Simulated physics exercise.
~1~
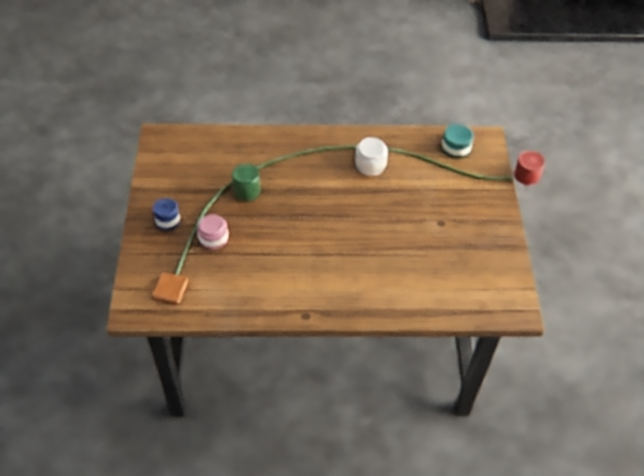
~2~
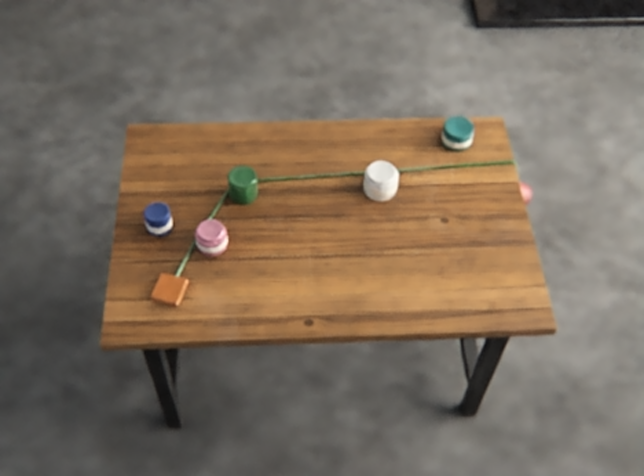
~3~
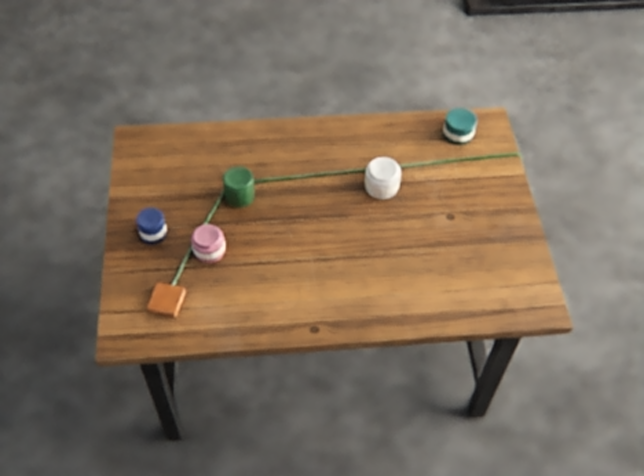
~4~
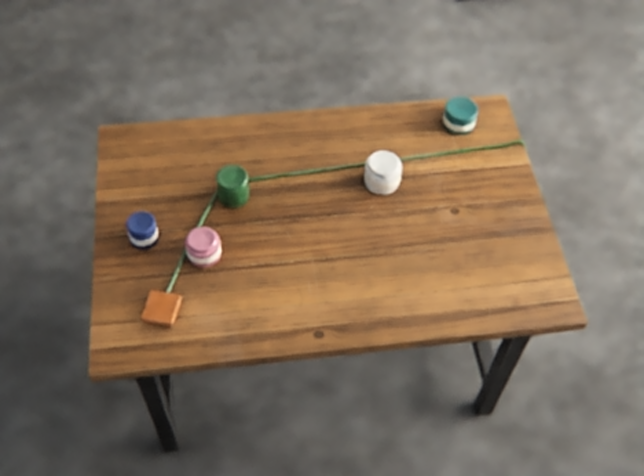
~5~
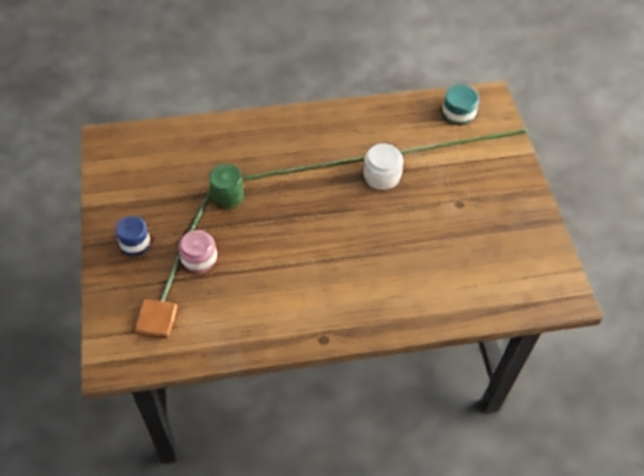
A red speaker tied by a green cable to an orange phone dropped off the right edge of a wooden table, pulling the cable taut and nudging the white jar, and ended out of sight while the other things stayed on the tabletop.
